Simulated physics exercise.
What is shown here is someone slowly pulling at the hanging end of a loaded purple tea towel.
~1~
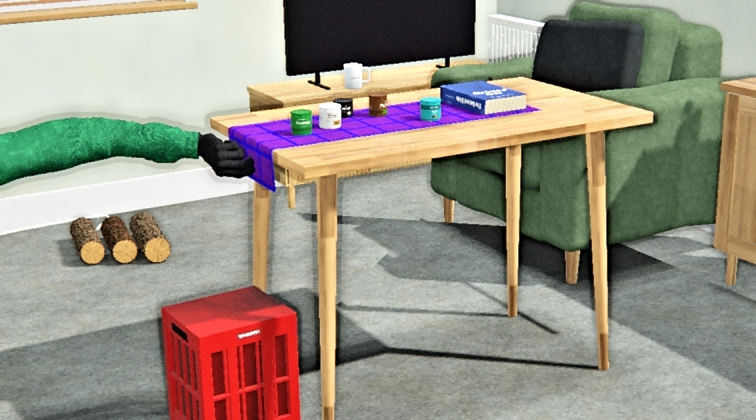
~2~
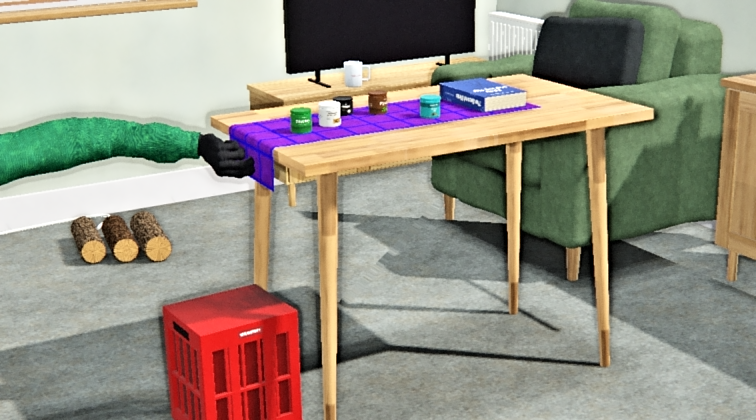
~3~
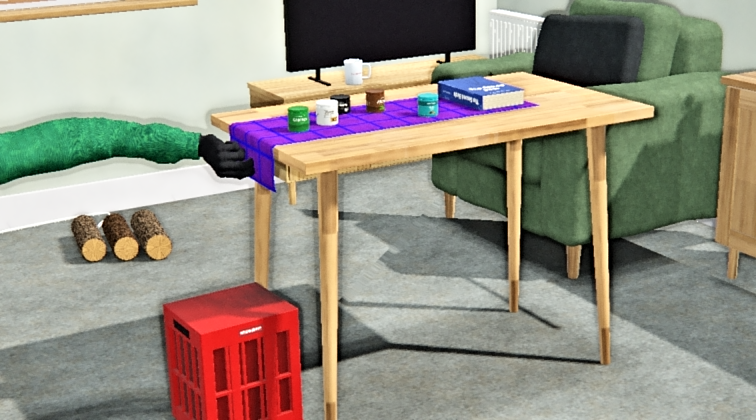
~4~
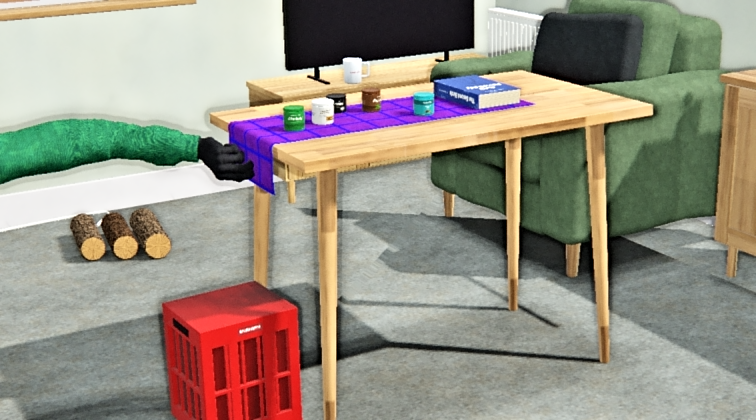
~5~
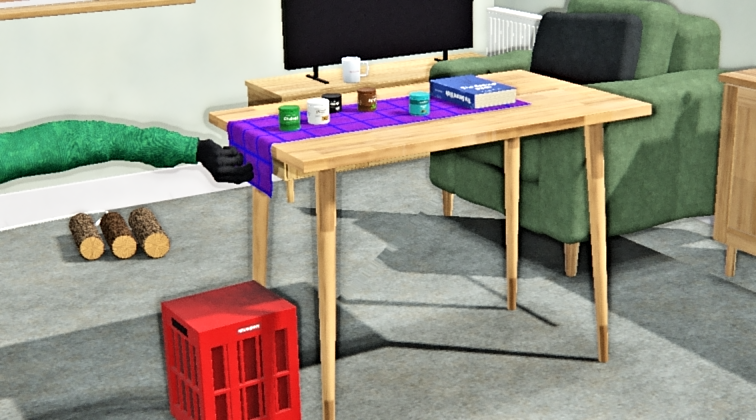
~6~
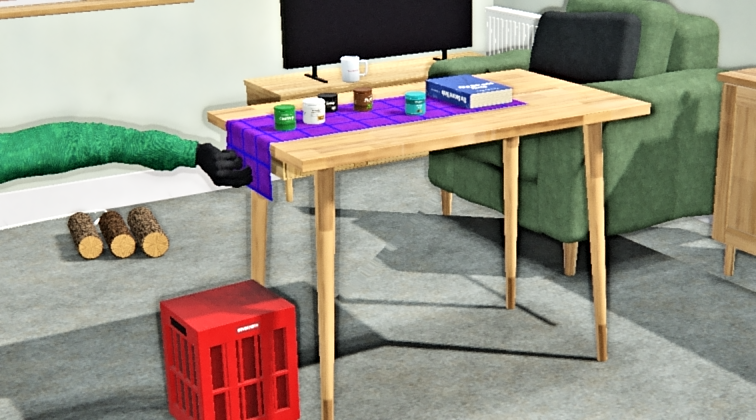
A green-sleeved arm with a black glove reaches in from the left of a grey-carpeted living room, seen from slightly above by a nearly still camera. It grips a purple cloth on a wooden table holding small pots and a blue book, with a red crate, logs and green armchair around. The hand slowly draws the cloth left and down, and the pots and book shift slightly left with it.
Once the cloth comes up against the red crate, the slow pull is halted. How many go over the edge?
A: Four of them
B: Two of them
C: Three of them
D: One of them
Three of them (C).
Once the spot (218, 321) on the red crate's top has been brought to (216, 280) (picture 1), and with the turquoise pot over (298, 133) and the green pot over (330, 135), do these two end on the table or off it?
In the end the turquoise pot is no longer on top and the green pot is no longer on top.
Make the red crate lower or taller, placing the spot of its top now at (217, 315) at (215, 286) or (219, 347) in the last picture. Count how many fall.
Respectively 2 and 4.
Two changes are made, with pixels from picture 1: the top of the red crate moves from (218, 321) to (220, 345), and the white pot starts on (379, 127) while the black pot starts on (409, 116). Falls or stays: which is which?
Observed: White pot departs; black pot remains seated.
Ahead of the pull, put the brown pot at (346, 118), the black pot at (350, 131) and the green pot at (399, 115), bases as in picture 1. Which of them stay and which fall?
Brown pot: Goes. Black pot: Goes. Green pot: Stays.
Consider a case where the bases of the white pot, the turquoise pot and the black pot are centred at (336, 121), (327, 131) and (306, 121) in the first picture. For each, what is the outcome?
Here's what happens: The white pot leaves its perch, the turquoise pot leaves its perch, the black pot leaves its perch.
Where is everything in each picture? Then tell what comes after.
The first frame shows hem (275, 192); green pot (301, 111); white pot (330, 105); black pot (343, 100); brown pot (378, 94); turquoise pot (430, 99); top of the crate (218, 321).
The second frame shows hem (274, 192); green pot (301, 109).
The third frame shows hem (277, 193); white pot (327, 102).
The fourth frame shows hem (275, 195); black pot (336, 95); top of the crate (219, 317).
The fifth frame shows hem (271, 198); brown pot (367, 89).
The sixth frame shows hem (272, 201); green pot (284, 106); white pot (314, 100); black pot (328, 95); brown pot (363, 89); turquoise pot (415, 93).
A little later, hem near (251, 243); green pot gone.
Next, hem on the crate; green pot, white pot and black pot gone.
When it is over, hem on the crate; green pot, white pot and black pot gone. The count of fallen things is three.
